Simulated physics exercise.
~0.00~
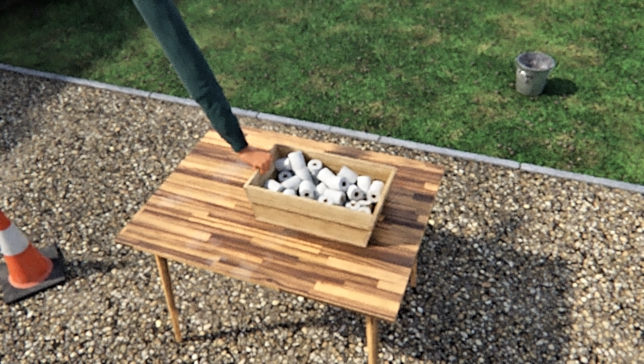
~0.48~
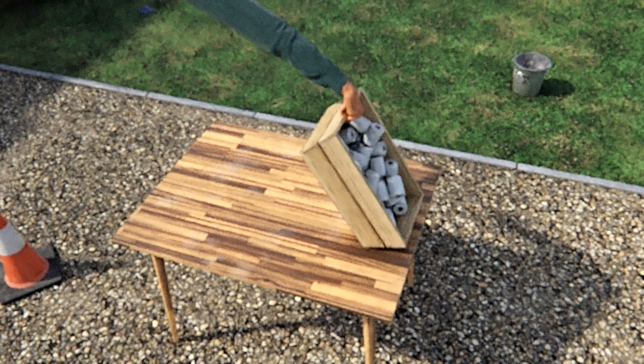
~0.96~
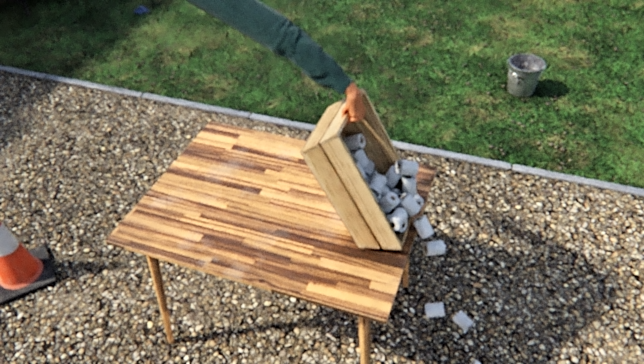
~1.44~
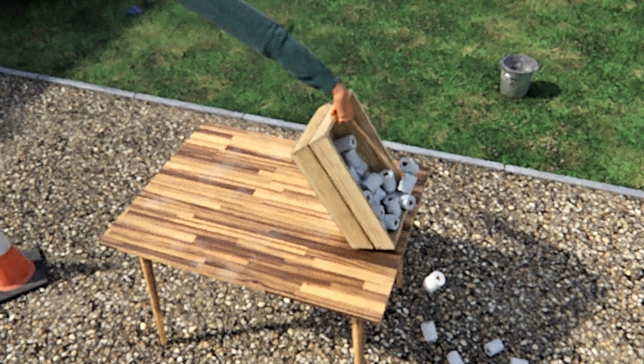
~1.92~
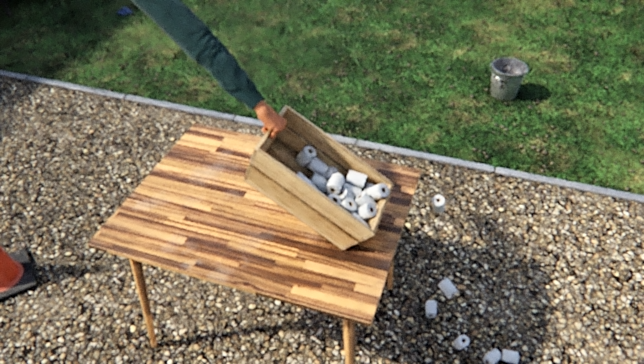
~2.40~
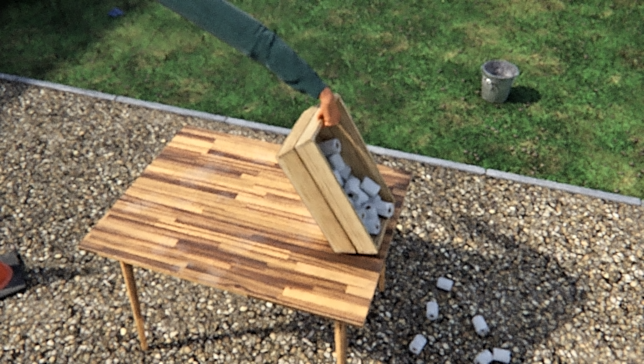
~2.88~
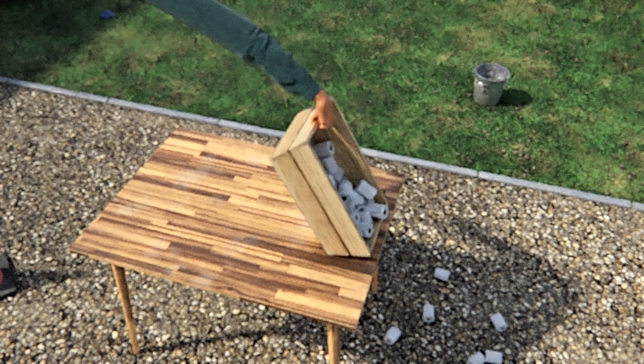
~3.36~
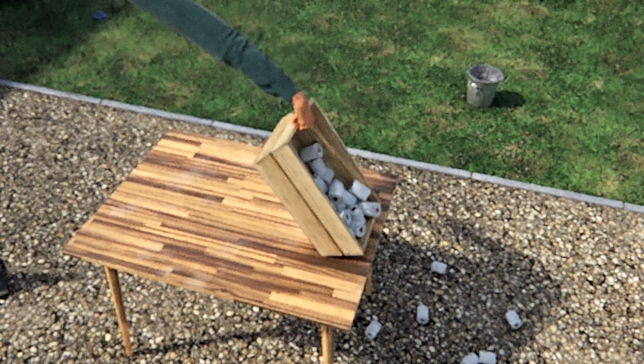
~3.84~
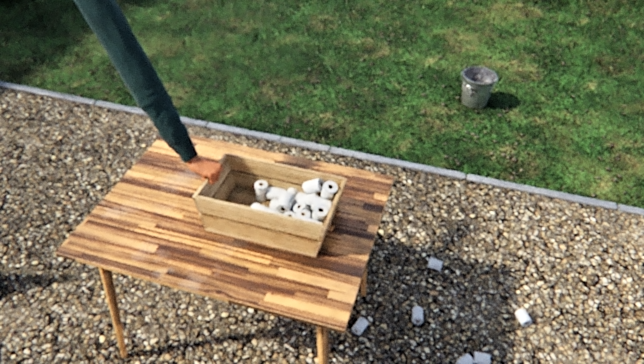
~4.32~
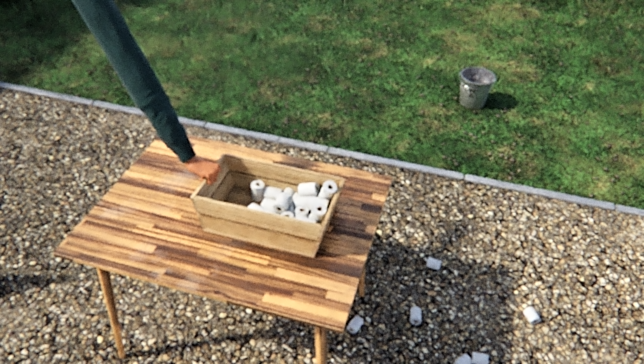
An arm tips a wooden crate twice, spilling some white rolls, then sets it flat.
